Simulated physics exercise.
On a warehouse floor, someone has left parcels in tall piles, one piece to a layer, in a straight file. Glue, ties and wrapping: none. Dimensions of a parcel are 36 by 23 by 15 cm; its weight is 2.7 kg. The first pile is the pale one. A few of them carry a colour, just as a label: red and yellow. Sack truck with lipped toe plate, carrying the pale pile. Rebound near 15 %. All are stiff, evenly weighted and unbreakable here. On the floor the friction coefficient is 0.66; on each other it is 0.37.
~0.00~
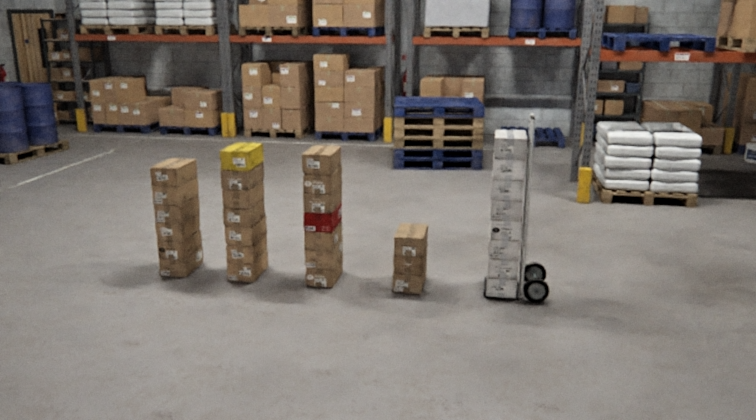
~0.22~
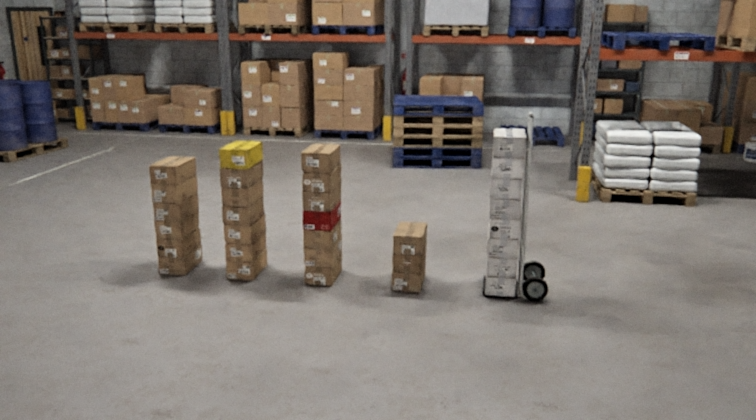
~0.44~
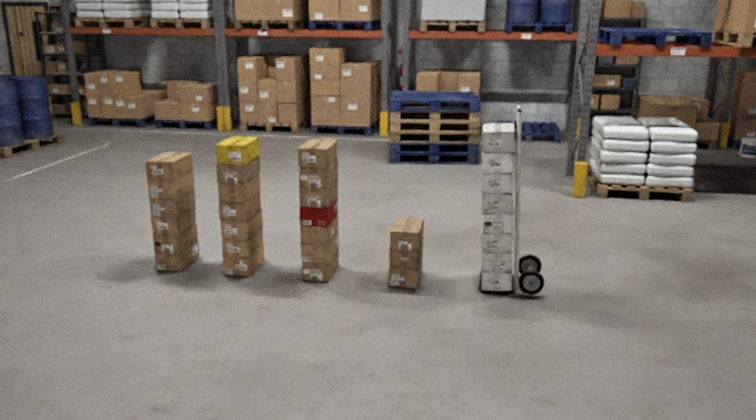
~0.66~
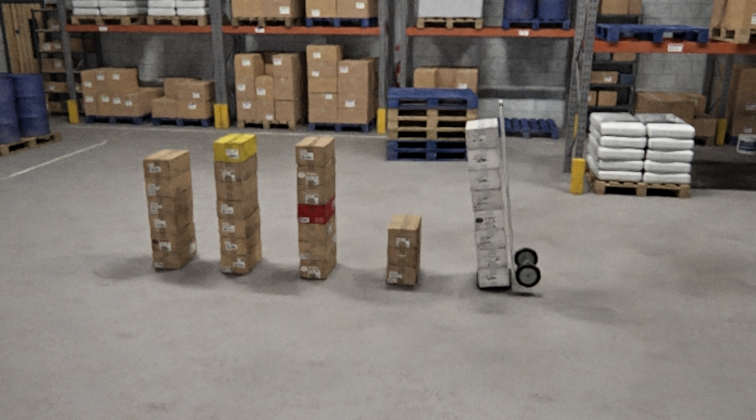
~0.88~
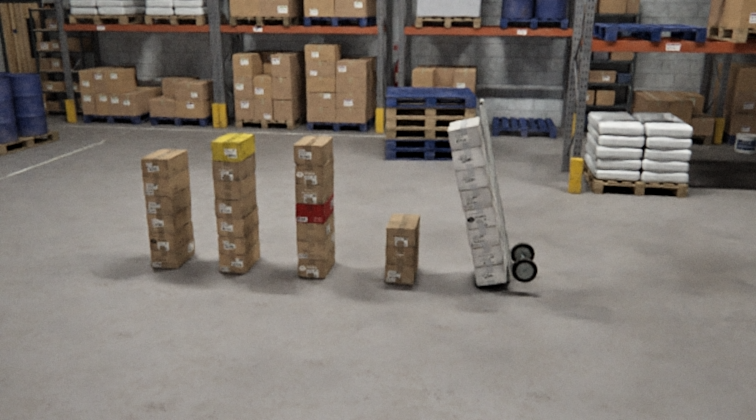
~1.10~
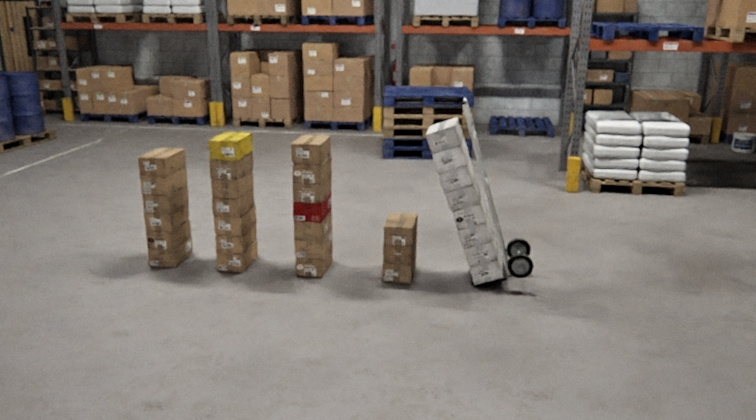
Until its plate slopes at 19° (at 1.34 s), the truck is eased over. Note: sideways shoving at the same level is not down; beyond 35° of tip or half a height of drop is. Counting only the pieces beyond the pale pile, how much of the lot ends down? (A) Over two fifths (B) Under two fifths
The answer is B.
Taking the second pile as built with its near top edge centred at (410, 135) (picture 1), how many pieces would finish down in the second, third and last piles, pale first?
Counts down - second: 7; third: 6; last: 5.
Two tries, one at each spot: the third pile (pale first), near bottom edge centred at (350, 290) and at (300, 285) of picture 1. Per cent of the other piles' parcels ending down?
80 and 0 %.
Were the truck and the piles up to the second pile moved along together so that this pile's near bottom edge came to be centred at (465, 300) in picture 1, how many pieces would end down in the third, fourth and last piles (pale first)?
After that shift, the third pile would have 0 down, the fourth 0 and the last 0.
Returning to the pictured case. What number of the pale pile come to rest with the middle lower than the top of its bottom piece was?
The tally of pale pieces is 4.
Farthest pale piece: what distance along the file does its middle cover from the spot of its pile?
About 120 cm.
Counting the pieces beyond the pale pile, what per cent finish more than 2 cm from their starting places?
It works out to 30 percent.
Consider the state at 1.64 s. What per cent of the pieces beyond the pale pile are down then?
0 percent by then.
After 1.24 s, 0 of the pale pile down; none of the 23 other parcels down.
After 1.42 s, 8 of the pale pile down; none of the 23 other parcels down.
After 1.64 s, 8 of the pale pile down; none of the 23 other parcels down, 1 disturbed.
After 1.94 s, 8 of the pale pile down; 1 of the 23 other parcels down; red parcel 7 cm from its place.
In the end (2.7 s), 7 of the pale pile down; 1 of the 23 other parcels down; red parcel 7 cm from its place; yellow parcel unmoved. That is 4 per cent. From the last view, middles, red parcel near (305, 205), yellow parcel near (231, 146).
